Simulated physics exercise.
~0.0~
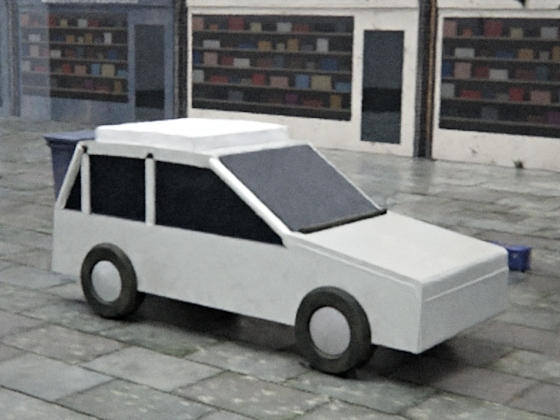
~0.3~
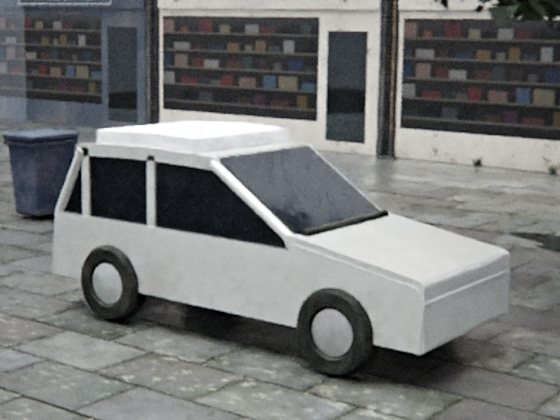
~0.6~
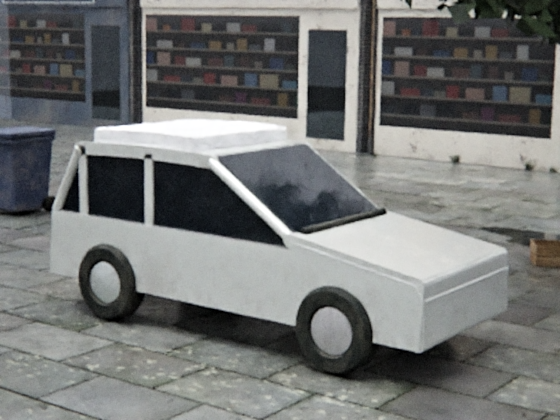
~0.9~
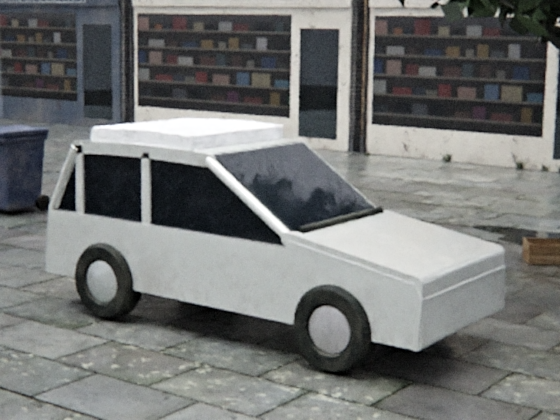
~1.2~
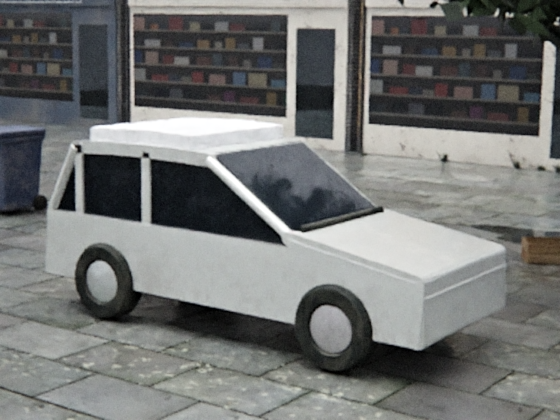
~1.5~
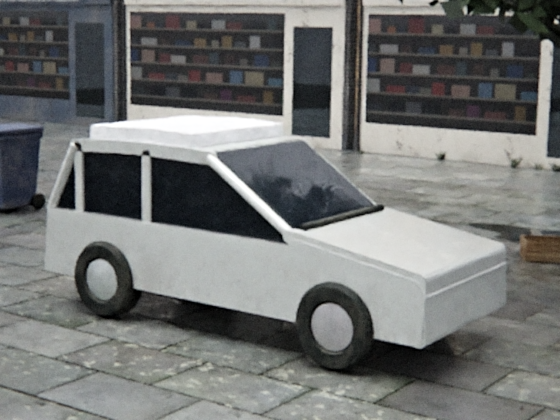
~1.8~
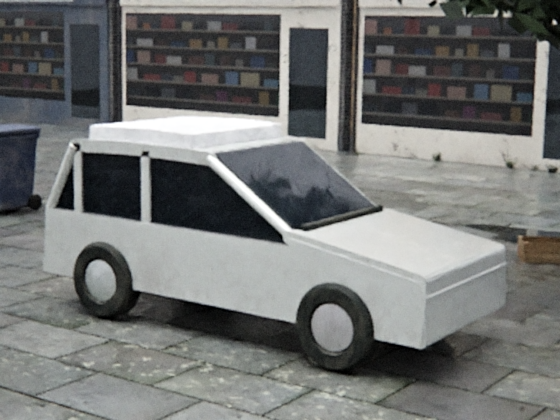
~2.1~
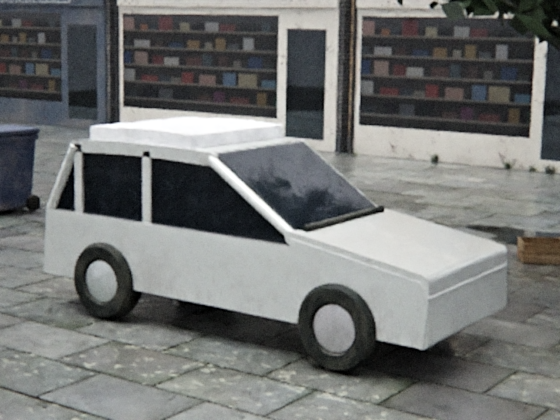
A boxy white car with dark windows and a thick white slab of snow on its roof moves rightward along a grey paved street, seen from its front right side as the view travels with it. Behind it, pale shopfronts with shelves of colourful goods slide left, and a dark blue bin comes into sight at the left. Green leaves hang at the upper right, and a small brown box appears below them. The background's drift slows to a crawl as the car brakes and comes to a halt. The snow stays whole on the roof, leaving windscreen and bonnet clear.
